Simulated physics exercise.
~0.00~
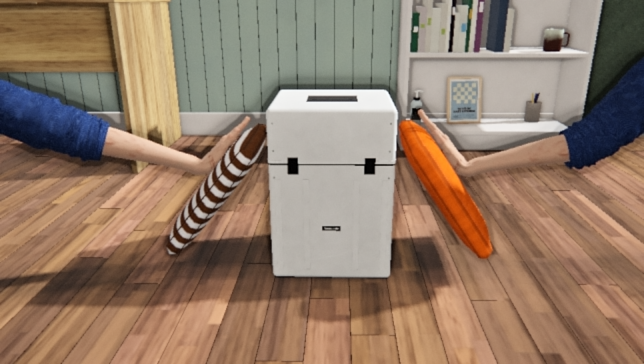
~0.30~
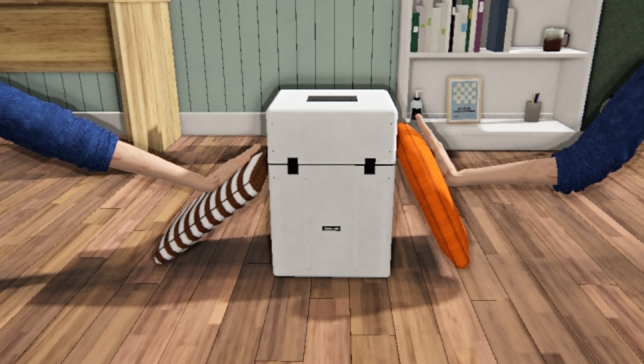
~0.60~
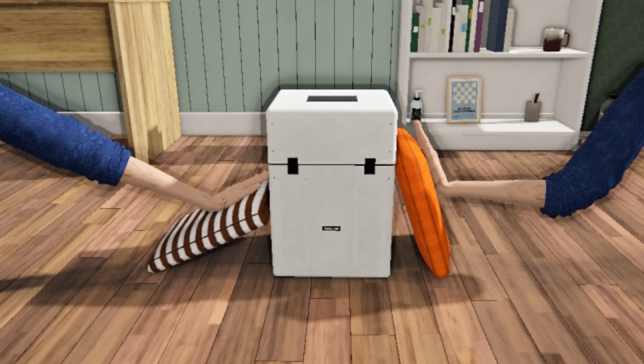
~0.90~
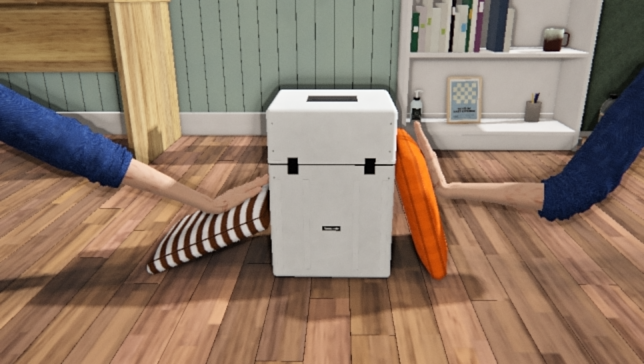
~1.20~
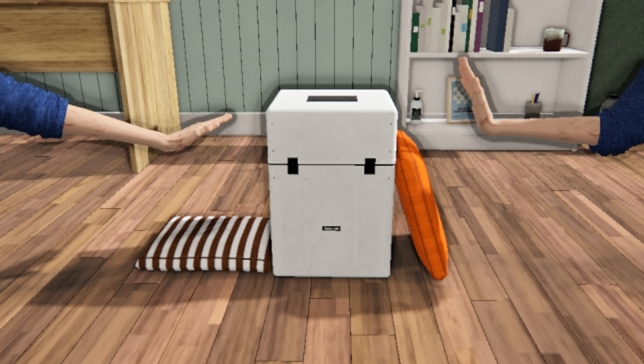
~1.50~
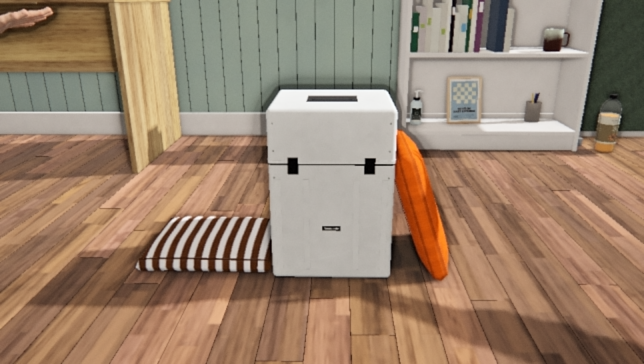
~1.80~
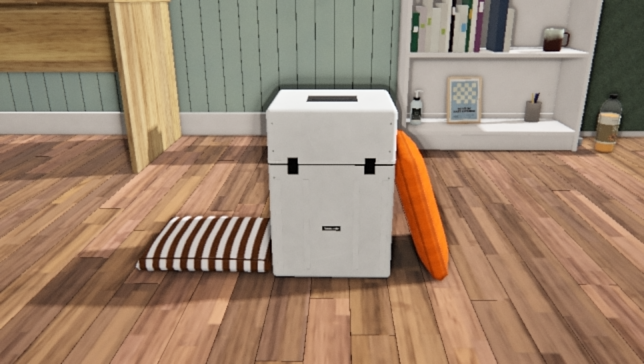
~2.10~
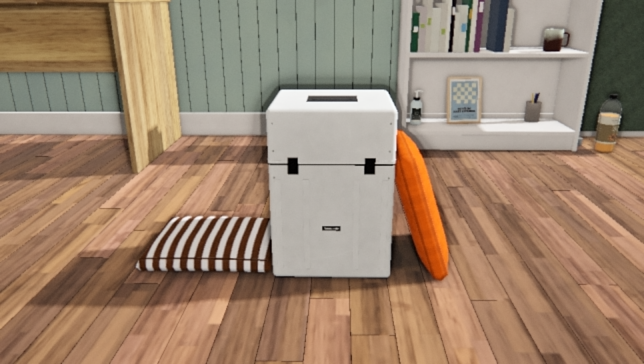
A brown-and-white striped pillow and an orange cushion are lowered by two hands against opposite sides of a white chest; the hands withdraw, leaving the striped pillow flat on the wooden floor at left and the orange cushion leaning upright at right.
